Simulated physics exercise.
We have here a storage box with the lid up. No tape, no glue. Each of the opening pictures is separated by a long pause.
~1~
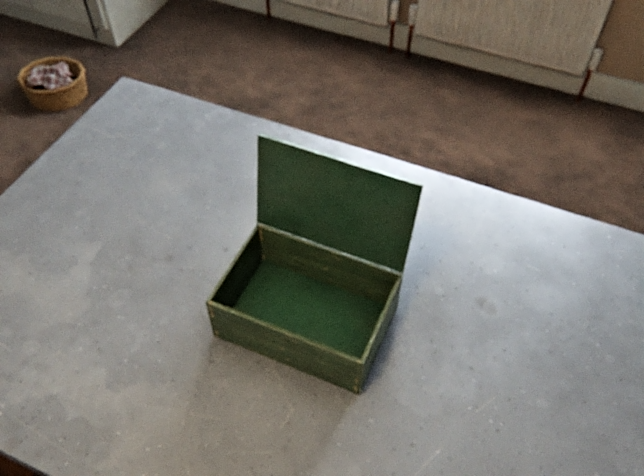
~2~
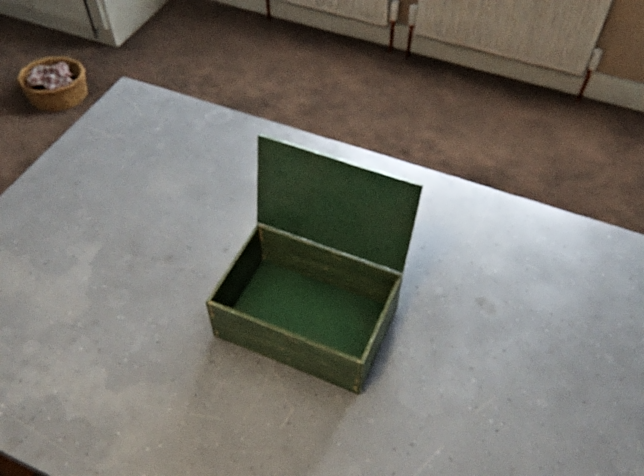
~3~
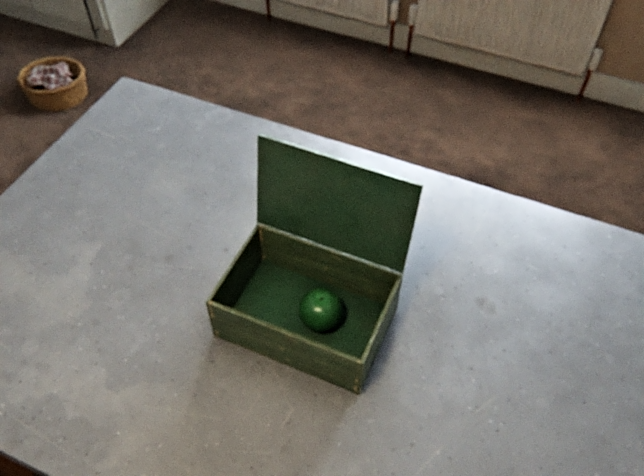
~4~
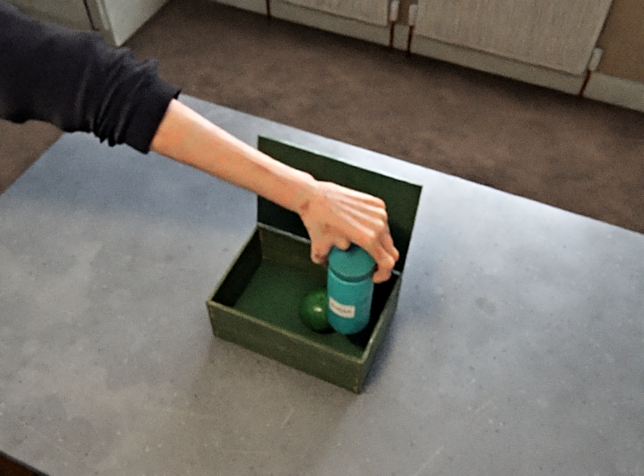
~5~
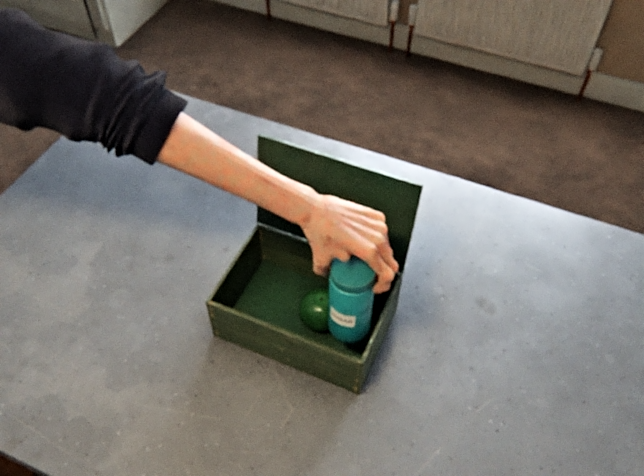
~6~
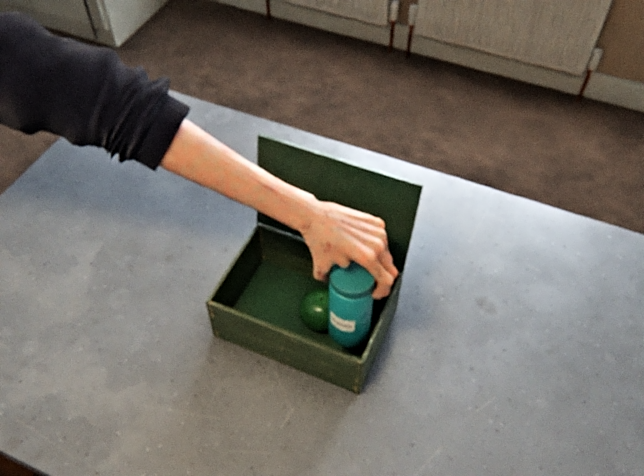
A hand and dark-sleeved forearm reach in from the left over a grey table, seen from above at an angle by a still camera, with pale cabinets behind. An open green box sits at the centre, empty at first, and then a green apple appears inside. The hand, gripping a turquoise jar by its top, lowers it slightly into the box's right side, beside the apple, still holding it.
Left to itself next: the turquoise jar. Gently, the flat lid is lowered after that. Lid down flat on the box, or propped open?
Most likely the lid won't land on the rim.
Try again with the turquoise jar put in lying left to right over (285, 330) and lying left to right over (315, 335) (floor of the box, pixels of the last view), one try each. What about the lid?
In the first case it shuts flat; in the second case it shuts flat.
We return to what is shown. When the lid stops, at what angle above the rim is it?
About 30°.
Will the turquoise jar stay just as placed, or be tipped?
Observation: The turquoise jar keeps the set orientation.
Then, 1.30 s after the last picture, lid 78° above the rim; turquoise jar slid about its own width near (349, 329).
Then, 1.90 s after the last picture, lid 31° above the rim; turquoise jar slid about its own width near (349, 329).
At rest, lid 32° above the rim; moved from the start, turquoise jar; green apple in place. Seen from the same camera at the end, turquoise jar near (350, 327).
